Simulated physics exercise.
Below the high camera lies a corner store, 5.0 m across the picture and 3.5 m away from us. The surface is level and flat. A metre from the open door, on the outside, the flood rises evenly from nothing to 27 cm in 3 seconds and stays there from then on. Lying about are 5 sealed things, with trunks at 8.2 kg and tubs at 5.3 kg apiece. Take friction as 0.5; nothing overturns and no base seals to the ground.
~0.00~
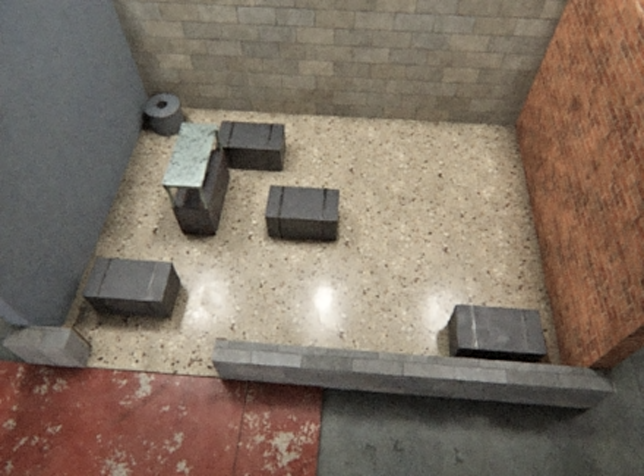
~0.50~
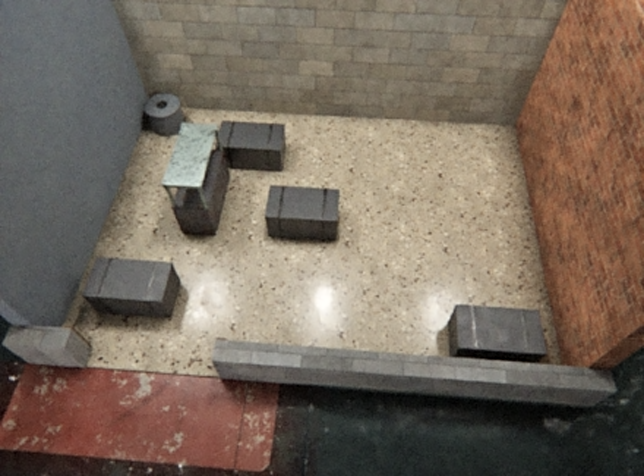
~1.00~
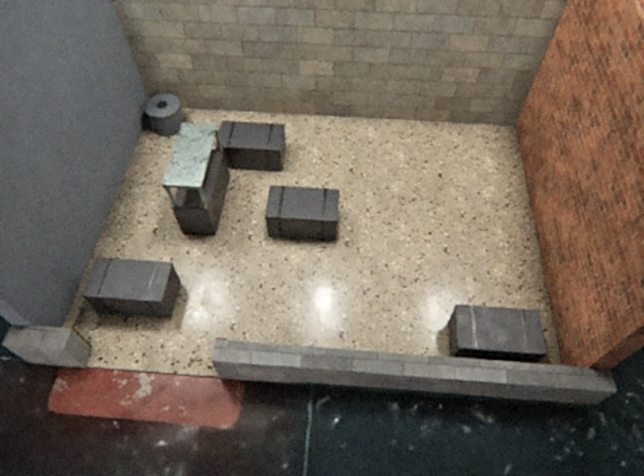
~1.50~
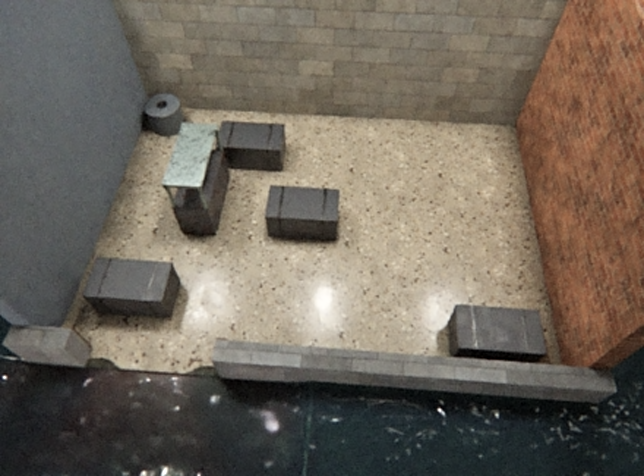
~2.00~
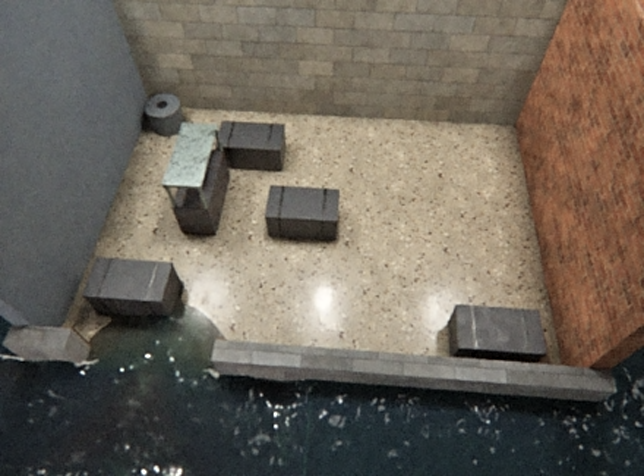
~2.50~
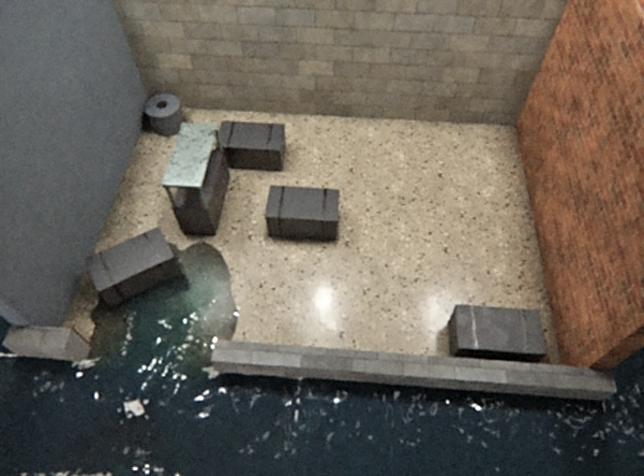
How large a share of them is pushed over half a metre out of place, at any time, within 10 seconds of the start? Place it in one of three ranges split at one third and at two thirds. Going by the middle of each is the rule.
The portion reaches two thirds.
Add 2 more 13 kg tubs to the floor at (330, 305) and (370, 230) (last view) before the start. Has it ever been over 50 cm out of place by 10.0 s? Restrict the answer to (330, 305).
That spot comes out lower.
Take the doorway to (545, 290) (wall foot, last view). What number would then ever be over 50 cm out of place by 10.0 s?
4.
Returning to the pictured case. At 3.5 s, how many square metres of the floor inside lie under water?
I'd put it close to 5.0 m2.
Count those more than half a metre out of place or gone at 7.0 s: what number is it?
At that time I count 4.
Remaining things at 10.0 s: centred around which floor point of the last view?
Centre of the remaining things: Roughly (419, 227).
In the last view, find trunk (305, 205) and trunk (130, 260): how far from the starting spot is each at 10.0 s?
Respectively 200 and 200 cm.
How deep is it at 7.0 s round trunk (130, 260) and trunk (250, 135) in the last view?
Depths: Near 9 cm, then near 11 cm.
After 3.5 s 1 of 5 are over 50 cm from their spots; 1 afloat.
After 4.5 s 2 of 5 are over 50 cm from their spots; 2 afloat.
After 7.0 s 4 of 5 are over 50 cm from their spots; 4 afloat.
After 10.0 s 5 of 5 are over 50 cm from their spots, and 5 have been at some point; 5 afloat.
